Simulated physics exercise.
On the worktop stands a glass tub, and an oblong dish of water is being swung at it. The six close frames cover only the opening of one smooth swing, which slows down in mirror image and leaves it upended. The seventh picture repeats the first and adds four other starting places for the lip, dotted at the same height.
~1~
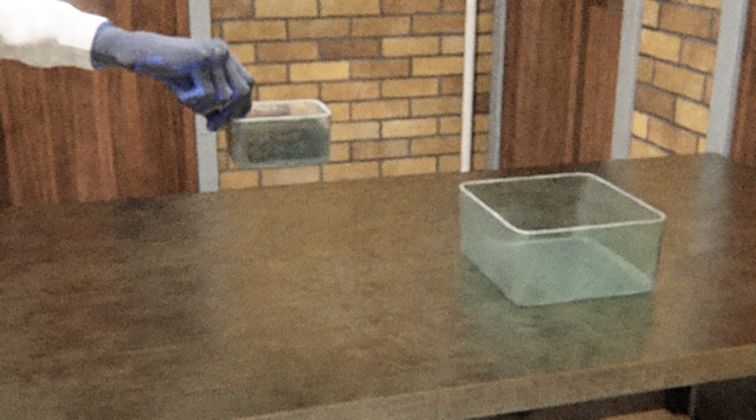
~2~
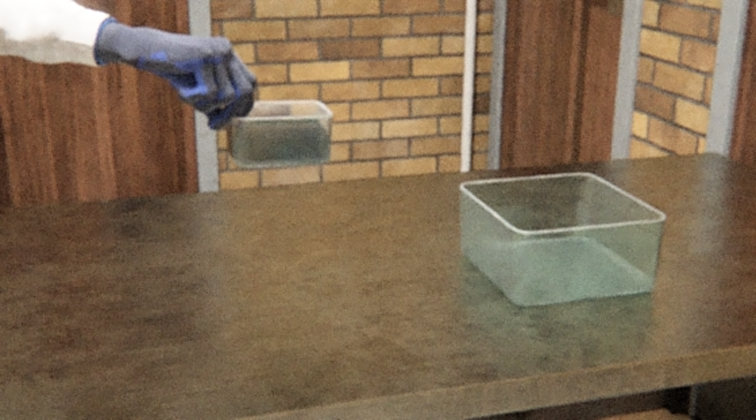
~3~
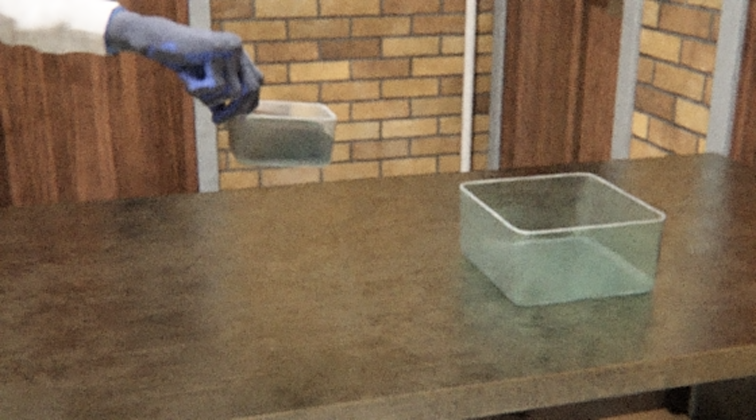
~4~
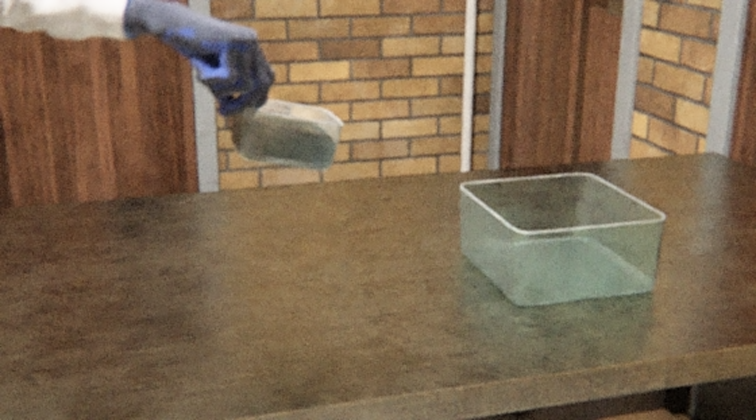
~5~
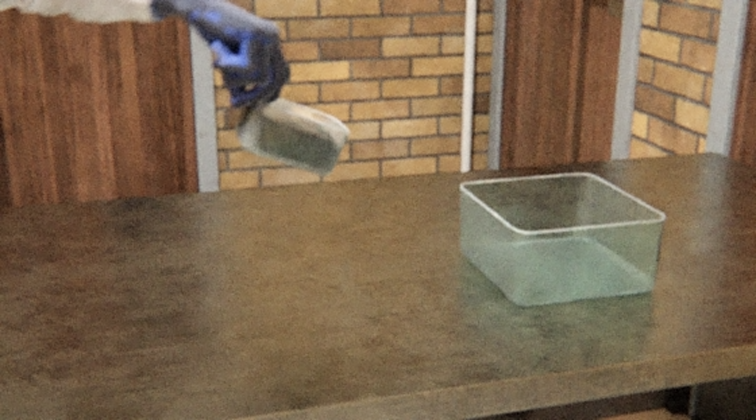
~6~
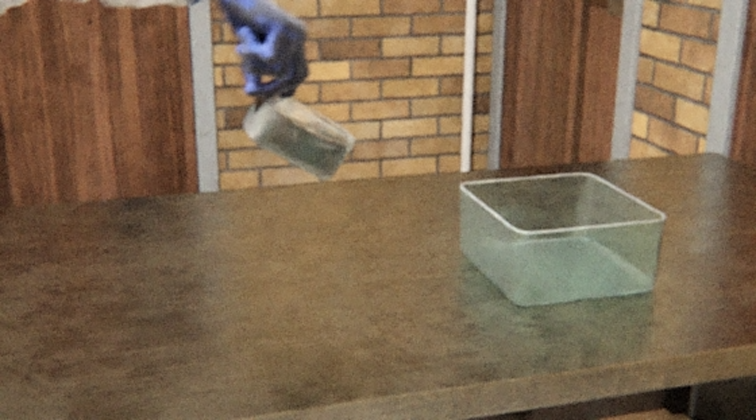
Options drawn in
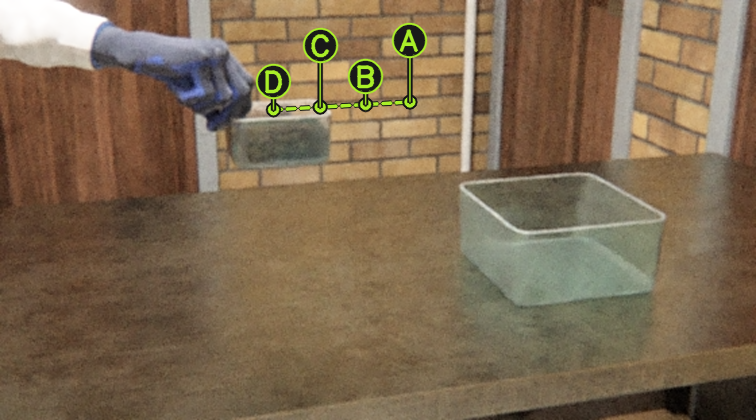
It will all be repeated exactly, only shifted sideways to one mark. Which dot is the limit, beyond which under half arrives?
Dot B.
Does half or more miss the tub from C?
Yes, it does.
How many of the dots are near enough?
Two.
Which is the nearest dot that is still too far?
It is C.
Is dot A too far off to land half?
No, that is safe.
In lime, A at (409, 102); B at (365, 104); C at (320, 107); D at (273, 109).
If A is chosen, about 77 % lands in the tub, 6 % falls short and 17 % goes beside or beyond.
If B is chosen, about 68 % lands in the tub, 24 % falls short and 8 % goes beside or beyond.
If C is chosen, about 5 % lands in the tub, 91 % falls short and 3 % goes beside or beyond.
If D is chosen, about 0 % lands in the tub, 95 % falls short and 5 % goes beside or beyond.
